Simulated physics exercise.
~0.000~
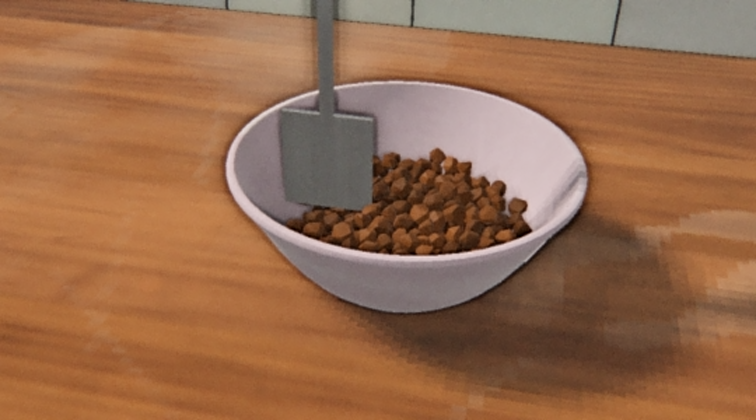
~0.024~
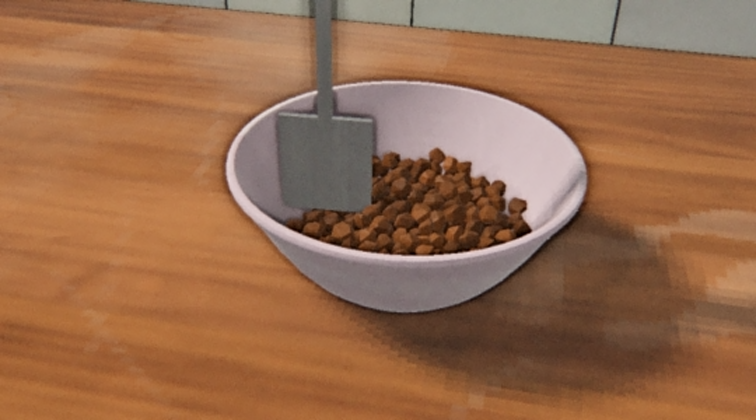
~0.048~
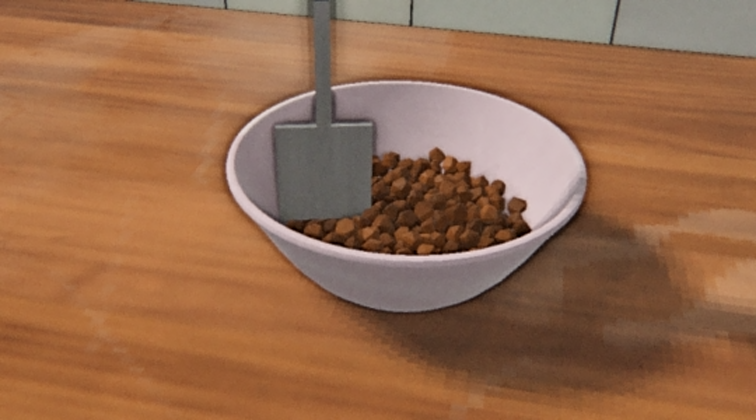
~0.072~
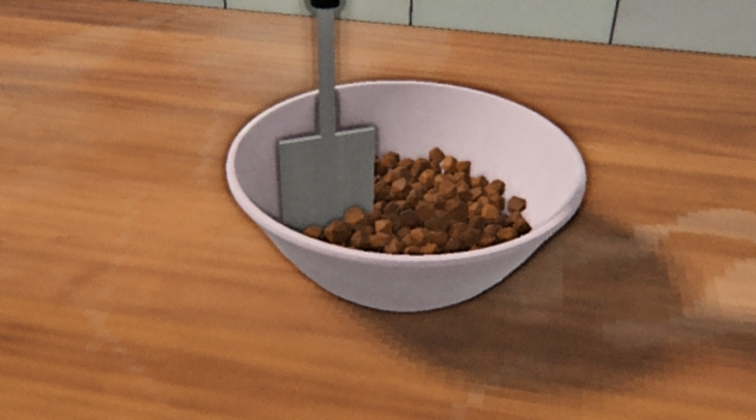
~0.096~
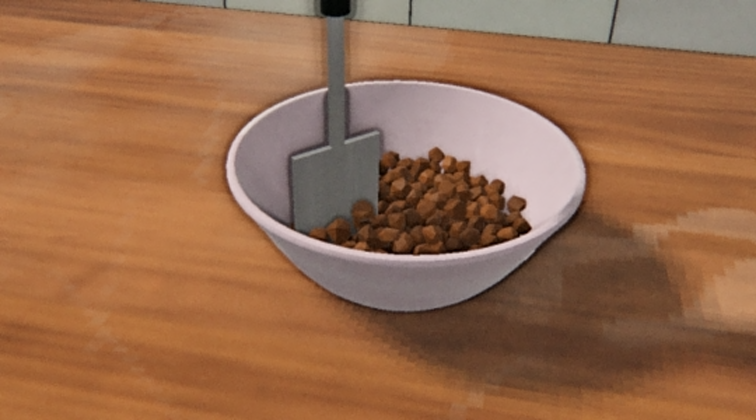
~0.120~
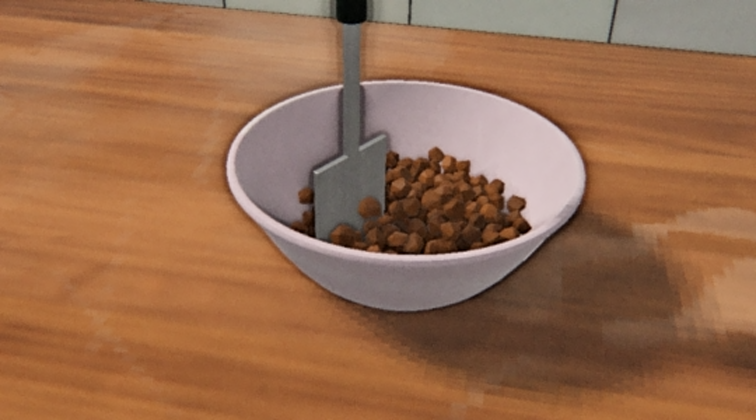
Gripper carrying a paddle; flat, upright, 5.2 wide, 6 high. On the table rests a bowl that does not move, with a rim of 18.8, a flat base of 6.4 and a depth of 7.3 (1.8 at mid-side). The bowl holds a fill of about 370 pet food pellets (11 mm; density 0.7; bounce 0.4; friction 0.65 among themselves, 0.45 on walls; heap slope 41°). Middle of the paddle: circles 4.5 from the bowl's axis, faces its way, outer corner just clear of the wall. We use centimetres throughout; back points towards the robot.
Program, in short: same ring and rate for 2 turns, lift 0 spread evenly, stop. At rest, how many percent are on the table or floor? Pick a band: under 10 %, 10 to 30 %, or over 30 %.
Band: 10 to 30 %.
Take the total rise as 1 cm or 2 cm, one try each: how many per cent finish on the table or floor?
Near 15 in a hundred, then 5 in a hundred.
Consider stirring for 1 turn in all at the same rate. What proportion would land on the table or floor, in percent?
Estimate: About 10 percent.
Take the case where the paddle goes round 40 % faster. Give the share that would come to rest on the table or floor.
Near 30 in a hundred, it would be.
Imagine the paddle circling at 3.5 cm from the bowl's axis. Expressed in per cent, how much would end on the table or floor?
Near 15 percent.
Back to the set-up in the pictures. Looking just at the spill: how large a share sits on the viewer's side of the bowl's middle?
Close to 60 in a hundred.
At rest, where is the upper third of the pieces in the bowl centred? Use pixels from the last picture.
It is centred around (350, 233).
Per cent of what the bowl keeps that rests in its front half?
Some 60 per cent.
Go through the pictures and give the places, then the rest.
In the first picture, the paddle neck at (326, 89), 0° round; upper third of the load around (416, 217), from x 295 to 520, top at y 160; 372 in the bowl.
In the second picture, the paddle neck at (325, 91), 5° round; upper third of the load around (416, 217), from x 295 to 520, top at y 155.
In the third picture, the paddle neck at (323, 99), 17° round; upper third of the load around (415, 217), from x 295 to 520, top at y 155.
In the fourth picture, the paddle neck at (327, 109), 32° round; upper third of the load around (417, 219), from x 300 to 520, top at y 155.
In the fifth picture, the paddle neck at (337, 118), 46° round; upper third of the load around (418, 221), from x 300 to 520, top at y 155.
In the sixth picture, the paddle neck at (352, 127), 61° round; upper third of the load around (418, 221), from x 300 to 520, top at y 155; 372 in the bowl.
After 0.54 s, 320° round, highest piece 9 above the table; 347 in the bowl, 13 on the table or floor, 12 in flight or on the tool.
After 0.97 s, 218° round, highest piece 9 above the table; 308 in the bowl, 60 on the table or floor, 4 in flight or on the tool.
After 1.38 s, 0° round, highest piece 7 above the table; 300 in the bowl, 71 on the table or floor, 1 in flight or on the tool.
After 2.08 s, 0° round, highest piece 7 above the table; 300 in the bowl, 72 on the table or floor.
In the end, 300 in the bowl, 72 on the table or floor. That is 19 % on the table or floor.
